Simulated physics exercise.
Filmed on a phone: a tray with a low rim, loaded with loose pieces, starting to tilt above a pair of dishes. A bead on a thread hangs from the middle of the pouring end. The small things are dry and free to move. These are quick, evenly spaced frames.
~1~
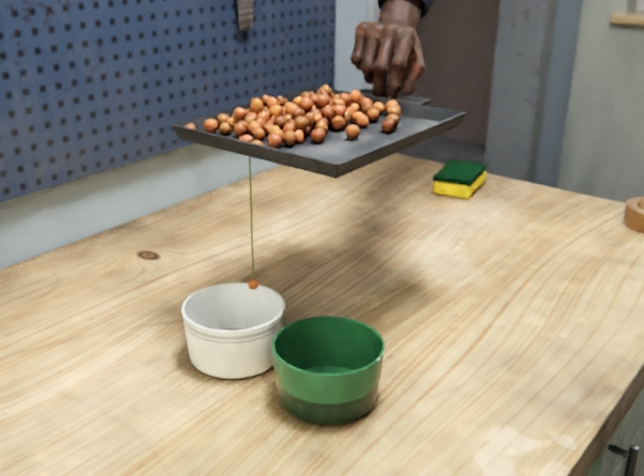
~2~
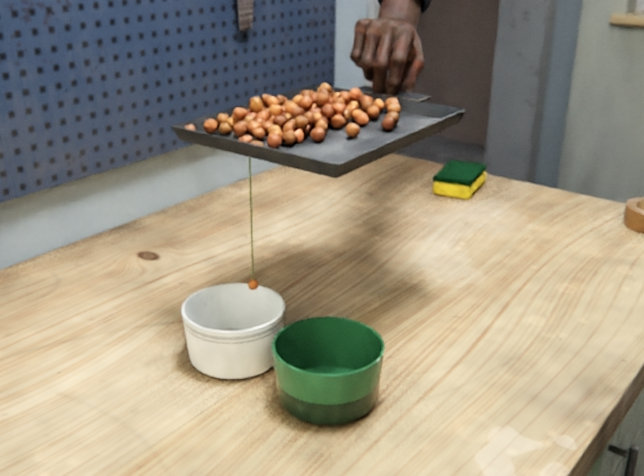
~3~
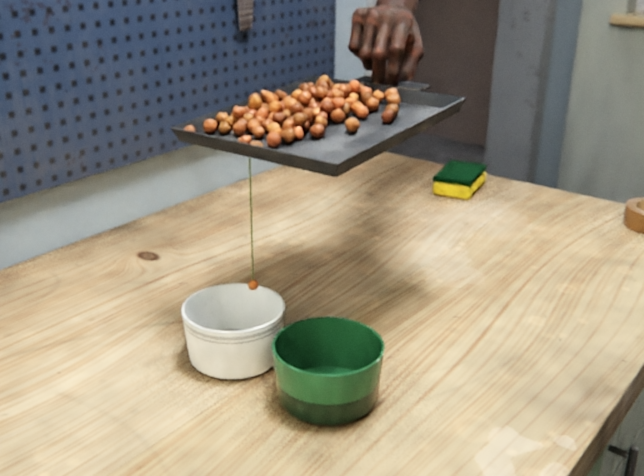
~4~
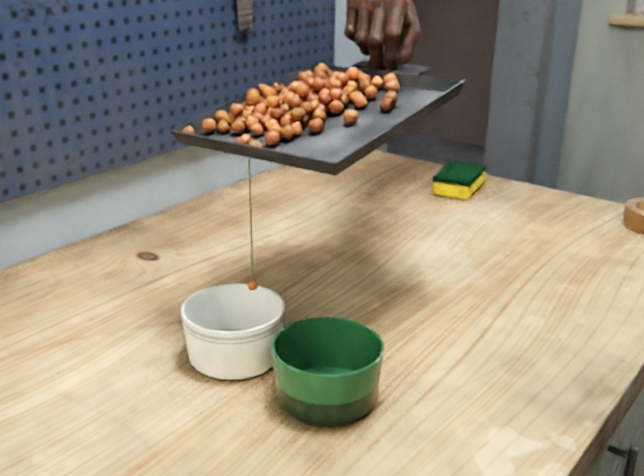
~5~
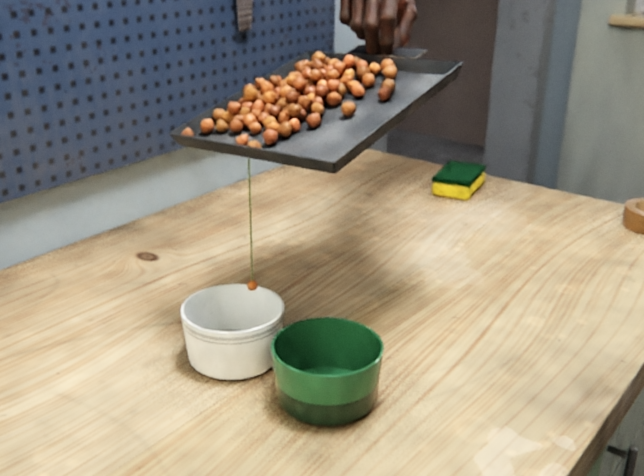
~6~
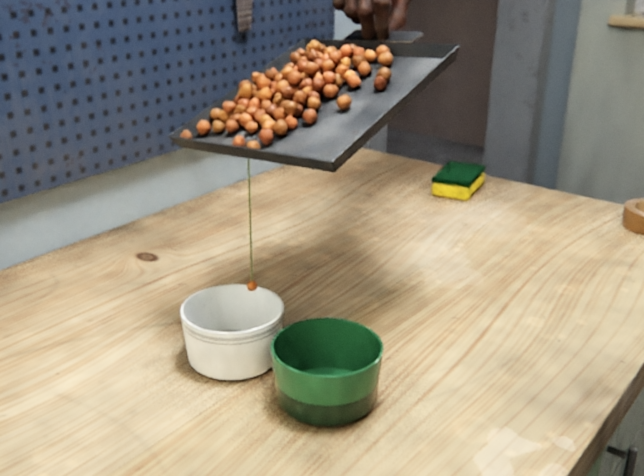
The clip shows a hand holding a dark tray of hazelnuts level above a white dish and a green dish on a wooden table, then gradually raising the far side so the tray tilts toward its left corner.
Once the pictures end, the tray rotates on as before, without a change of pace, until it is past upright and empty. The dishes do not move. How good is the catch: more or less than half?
Caught overall: Only the smaller part.
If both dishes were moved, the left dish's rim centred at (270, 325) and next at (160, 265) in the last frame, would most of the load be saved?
In turn: The smaller part; the smaller part.
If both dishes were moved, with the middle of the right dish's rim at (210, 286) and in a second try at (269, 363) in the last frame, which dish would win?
At the first place the right one, at the second the left-hand dish.
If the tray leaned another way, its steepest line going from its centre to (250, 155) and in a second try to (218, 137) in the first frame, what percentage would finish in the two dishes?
Roughly 30 per cent, and 10 per cent.
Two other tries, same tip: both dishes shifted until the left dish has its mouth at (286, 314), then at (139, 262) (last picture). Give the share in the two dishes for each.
First some 0, then 40 per cent.
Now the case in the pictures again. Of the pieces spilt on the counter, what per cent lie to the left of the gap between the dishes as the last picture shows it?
Close to 90 per cent.
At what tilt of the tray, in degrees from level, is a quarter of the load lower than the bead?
Around 70° of tilt.
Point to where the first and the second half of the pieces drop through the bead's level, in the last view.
At about (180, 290), then at (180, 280).
Just after the last frame, tray tipped steeply; roughly two thirds on the tray; about a tenth outside both; roughly a quarter in the air.
A moment on, tray tipped past a quarter turn; roughly a quarter in the left dish; roughly two thirds outside both; about a tenth in the air.
Further on, tray tipped past a quarter turn; roughly a third in the left dish; roughly two thirds outside both.
When it is over, tray tipped past a quarter turn; not one in the right dish; roughly a third in the left dish; roughly two thirds outside both.
